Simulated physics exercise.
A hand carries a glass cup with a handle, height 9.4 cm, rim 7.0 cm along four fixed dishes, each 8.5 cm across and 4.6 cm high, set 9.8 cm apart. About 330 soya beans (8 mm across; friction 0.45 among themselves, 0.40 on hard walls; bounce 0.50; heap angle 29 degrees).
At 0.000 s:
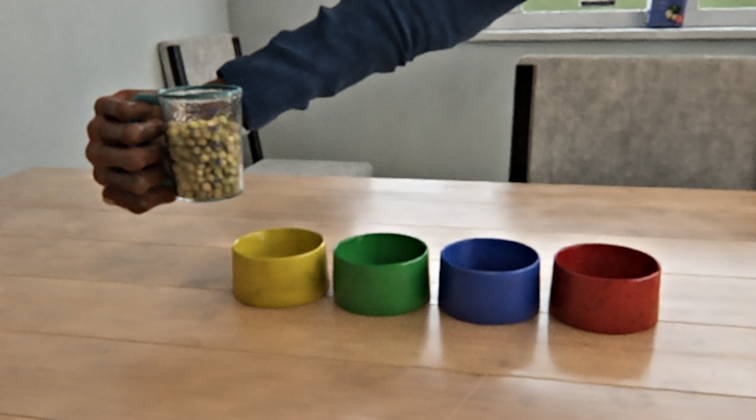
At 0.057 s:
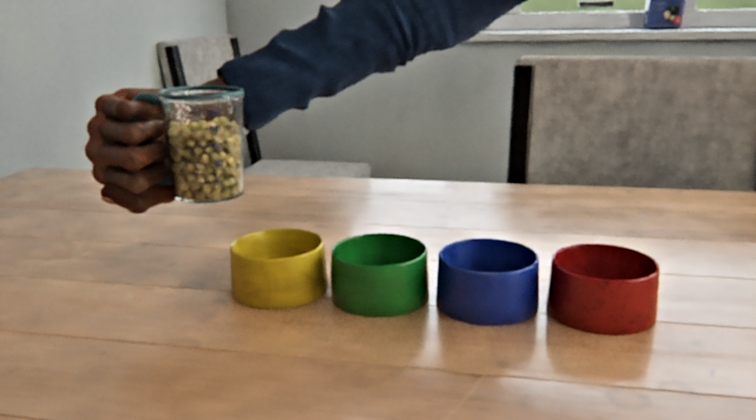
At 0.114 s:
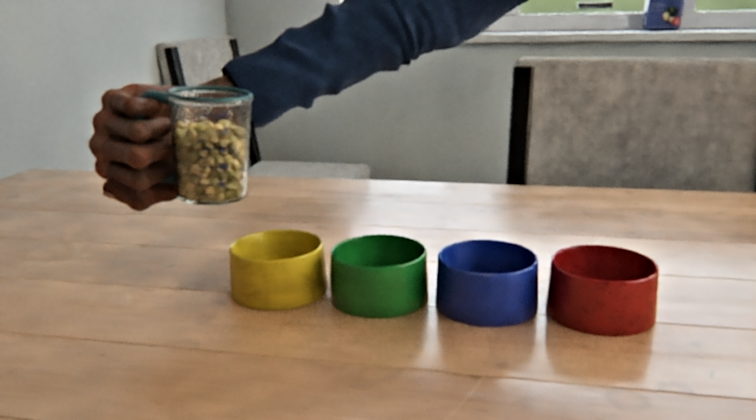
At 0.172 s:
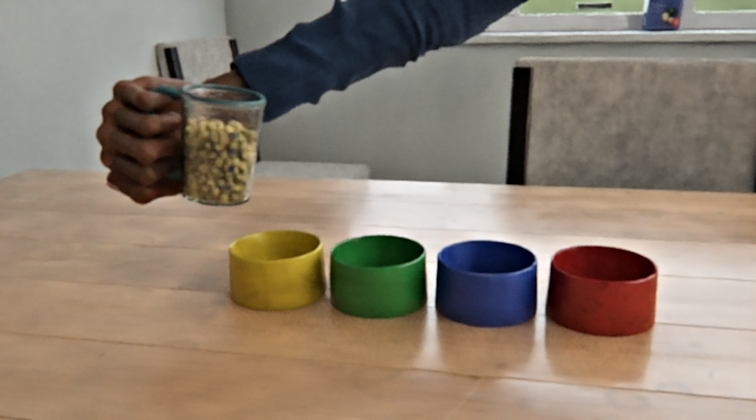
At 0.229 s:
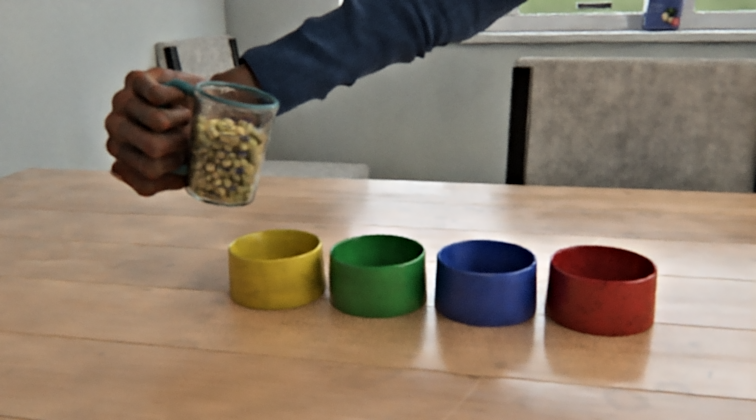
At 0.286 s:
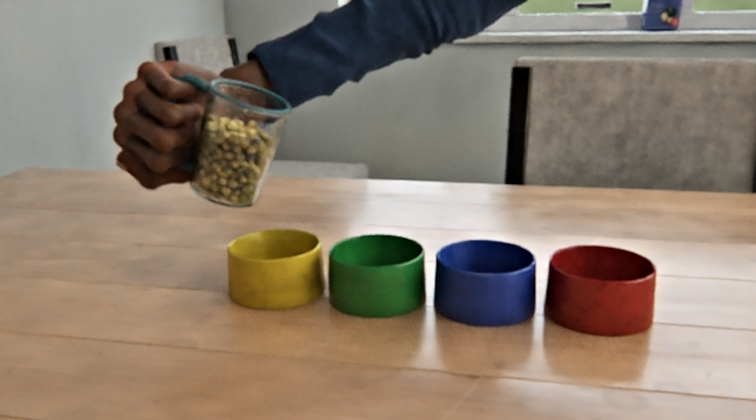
At a wooden table, a hand moves a cup of beans slightly right, tilting it.
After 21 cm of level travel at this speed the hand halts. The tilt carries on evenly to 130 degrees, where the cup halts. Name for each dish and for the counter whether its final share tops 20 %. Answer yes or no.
Red dish: No; blue dish: Yes; green dish: No; yellow dish: No; on the counter: No.
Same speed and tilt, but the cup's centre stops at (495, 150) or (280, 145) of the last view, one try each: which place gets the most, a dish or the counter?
Most goes to: Blue; green.
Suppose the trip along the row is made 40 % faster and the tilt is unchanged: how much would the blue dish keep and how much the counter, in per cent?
Then: Blue 100, counter 0.
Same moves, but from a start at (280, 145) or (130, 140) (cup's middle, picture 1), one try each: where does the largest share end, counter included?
The winner: Red, then green.
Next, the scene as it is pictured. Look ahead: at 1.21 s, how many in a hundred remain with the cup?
Roughly 90 per cent.
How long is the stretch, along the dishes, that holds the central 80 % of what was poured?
About 5 cm.
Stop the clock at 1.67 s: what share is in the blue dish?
About 100 per cent by then.
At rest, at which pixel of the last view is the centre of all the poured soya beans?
Near (490, 276).
After 0.84 s, tilt 72 degrees; cup holds 100 %.
After 1.21 s, tilt 107 degrees; cup holds 90 %, blue 5 %.
After 1.67 s, tilt 130 degrees; cup holds 0 %, blue 100 %.
At rest (2.1 s), red 0 %, blue 100 %, green 0 %, yellow 0 %, counter 0 %.
